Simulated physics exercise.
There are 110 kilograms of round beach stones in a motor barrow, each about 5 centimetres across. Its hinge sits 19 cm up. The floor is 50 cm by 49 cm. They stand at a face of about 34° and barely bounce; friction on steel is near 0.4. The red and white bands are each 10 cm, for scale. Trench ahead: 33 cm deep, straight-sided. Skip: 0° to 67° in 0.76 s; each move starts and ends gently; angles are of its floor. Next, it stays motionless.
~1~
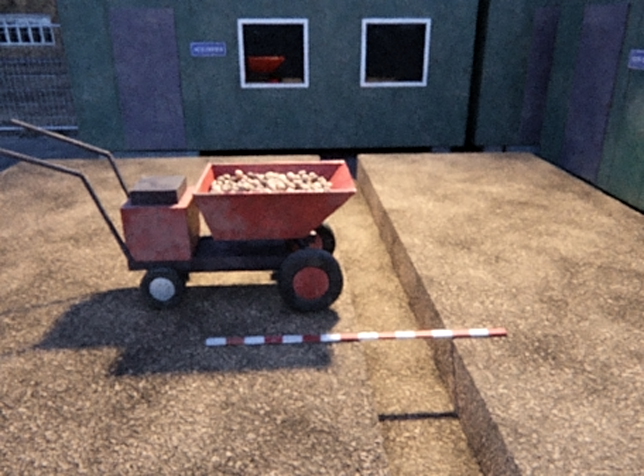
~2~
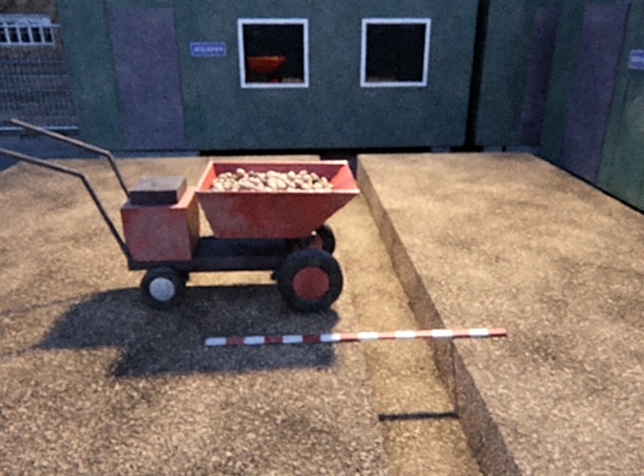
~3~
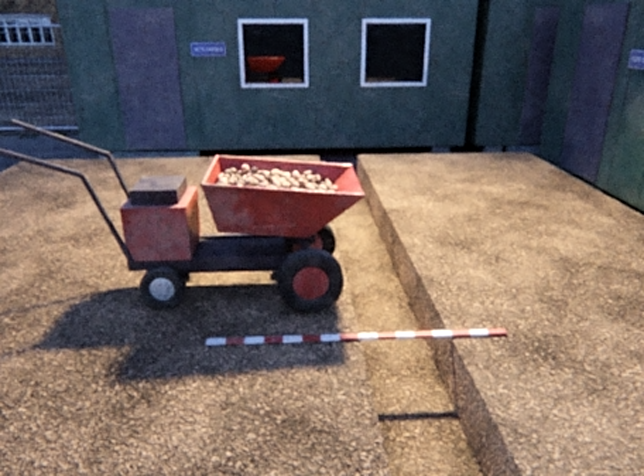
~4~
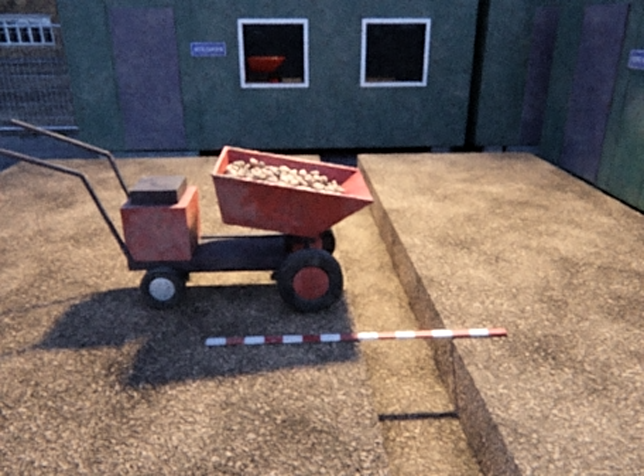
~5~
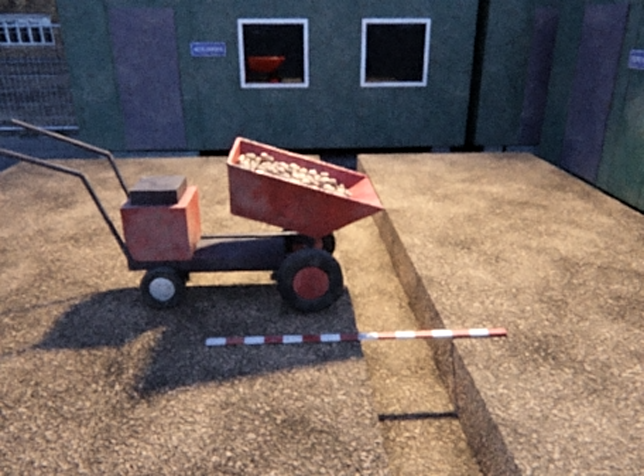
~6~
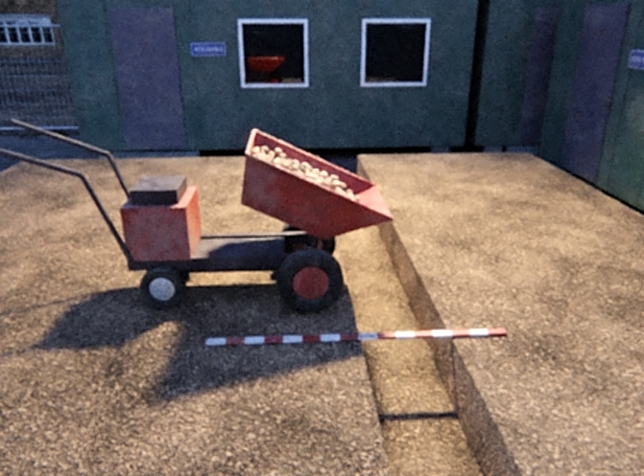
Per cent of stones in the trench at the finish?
About 32 %.
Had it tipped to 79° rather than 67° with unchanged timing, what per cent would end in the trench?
In that case some 50 per cent.
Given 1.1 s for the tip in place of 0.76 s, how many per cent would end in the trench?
Probably about 35 in a hundred.
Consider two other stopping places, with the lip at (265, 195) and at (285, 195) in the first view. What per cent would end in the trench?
Near 95 then near 100 percent.
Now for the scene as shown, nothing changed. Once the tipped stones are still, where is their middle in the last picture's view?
I'd point somewhere around (453, 281).
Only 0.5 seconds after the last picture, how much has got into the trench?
About 10 per cent by then.
Then, 0.2 s after the last picture the floor is at 57°, 100 % in the skip; the foremost stones are at (399, 242).
Then, 0.5 s after the last picture the floor is at 67°, 64 % in the skip, 12 % in the trench, 24 % past the trench; the foremost stones are at (463, 277).
Then, 0.9 s after the last picture the floor is at 67°, 14 % in the skip, 19 % in the trench, 67 % past the trench; the foremost stones are at (571, 283).
Then, 2.8 s after the last picture the floor is at 67°, 0 % in the skip, 32 % in the trench, 68 % past the trench; the foremost stones are past the picture's edge.
